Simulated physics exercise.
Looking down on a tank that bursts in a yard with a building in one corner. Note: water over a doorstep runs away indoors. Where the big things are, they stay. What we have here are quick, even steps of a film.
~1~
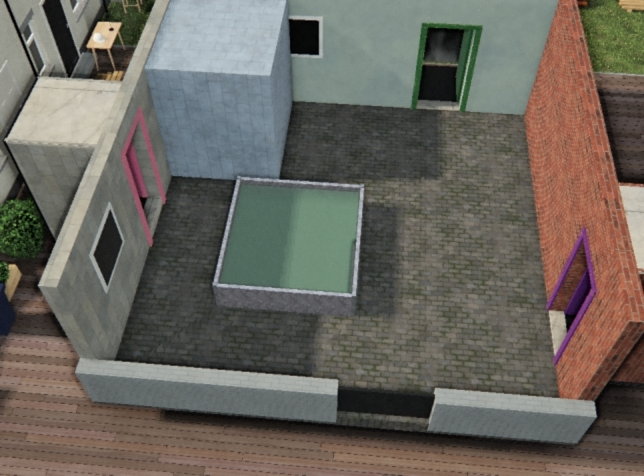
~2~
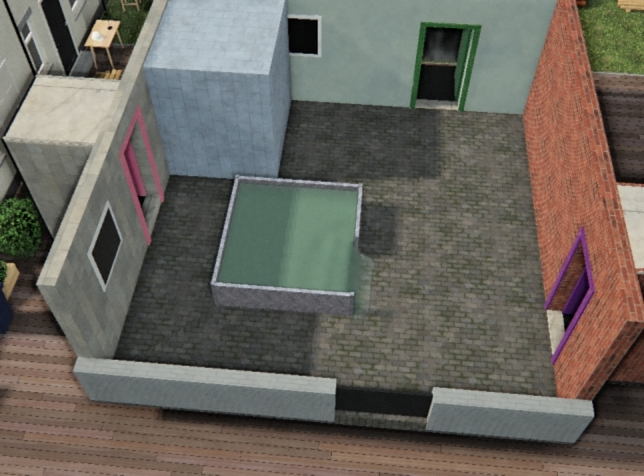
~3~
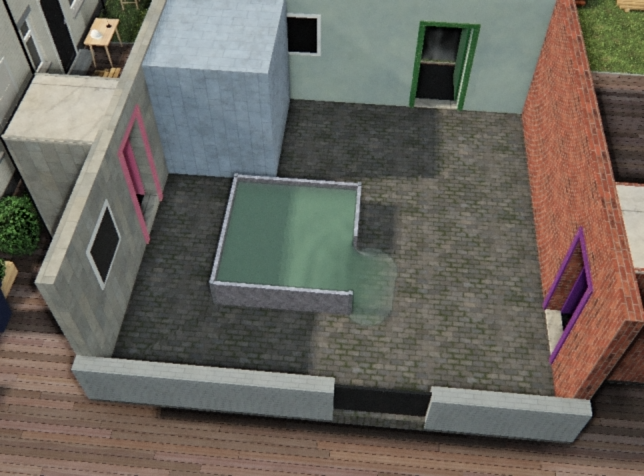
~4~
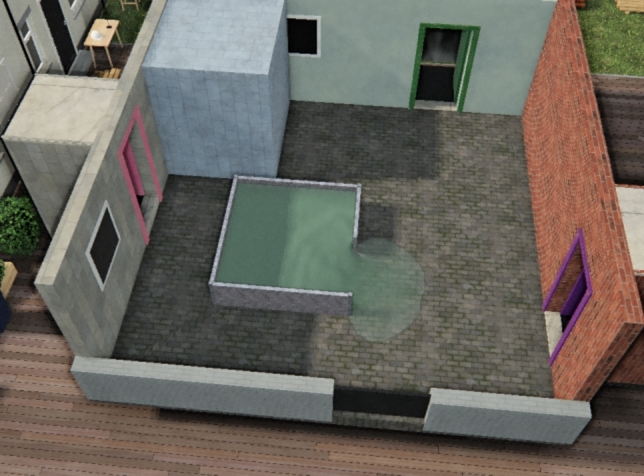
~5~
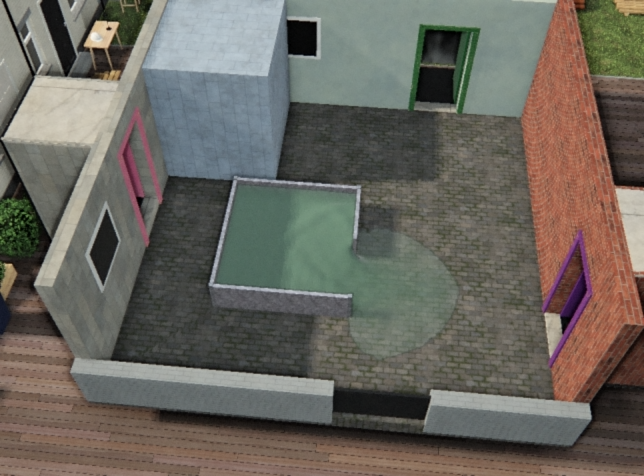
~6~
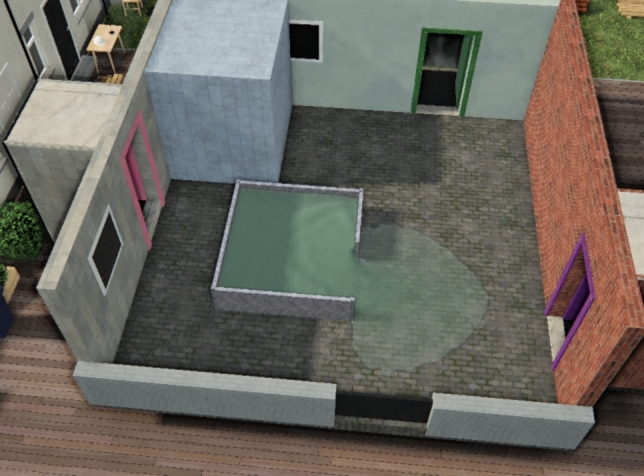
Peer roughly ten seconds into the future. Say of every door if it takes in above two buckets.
One by one: The purple door will be deluged, the pink door will not go over two buckets, the green door will be deluged.
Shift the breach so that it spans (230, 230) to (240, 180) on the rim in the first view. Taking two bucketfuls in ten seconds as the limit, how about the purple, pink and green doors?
Taking them in turn, the purple door tops the limit, the pink door tops the limit and the green door falls short.
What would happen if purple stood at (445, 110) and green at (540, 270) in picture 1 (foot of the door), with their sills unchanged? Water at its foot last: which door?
The flood gets to the pink-painted one after all the others.
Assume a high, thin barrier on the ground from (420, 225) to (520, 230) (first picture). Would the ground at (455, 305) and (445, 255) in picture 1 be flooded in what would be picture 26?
The first point ends up swamped and the second ends up swamped.
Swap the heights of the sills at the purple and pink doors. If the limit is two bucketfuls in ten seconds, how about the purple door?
Briefly put, the purple door remains below.
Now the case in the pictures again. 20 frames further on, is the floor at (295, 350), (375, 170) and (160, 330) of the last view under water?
Lab note, in the order given: Unwetted, unwetted, unwetted.
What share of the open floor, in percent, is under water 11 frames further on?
30 %, roughly.
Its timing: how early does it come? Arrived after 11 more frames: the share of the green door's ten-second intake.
Something like 0 in a hundred.
A moment on, water covers 25 % of the floor; the purple door under two buckets in, the pink door not reached, the green door not reached.
Next, water covers 30 % of the floor; the purple door over two buckets in, the pink door not reached, the green door not reached.
Then, water covers 40 % of the floor; the purple door far over two buckets in, the pink door not reached, the green door not reached.
Later, water covers 55 % of the floor; the purple door far over two buckets in, the pink door not reached, the green door under two buckets in.
In the end, water covers 85 % of the floor; the purple door far over two buckets in, the pink door not reached, the green door over two buckets in.
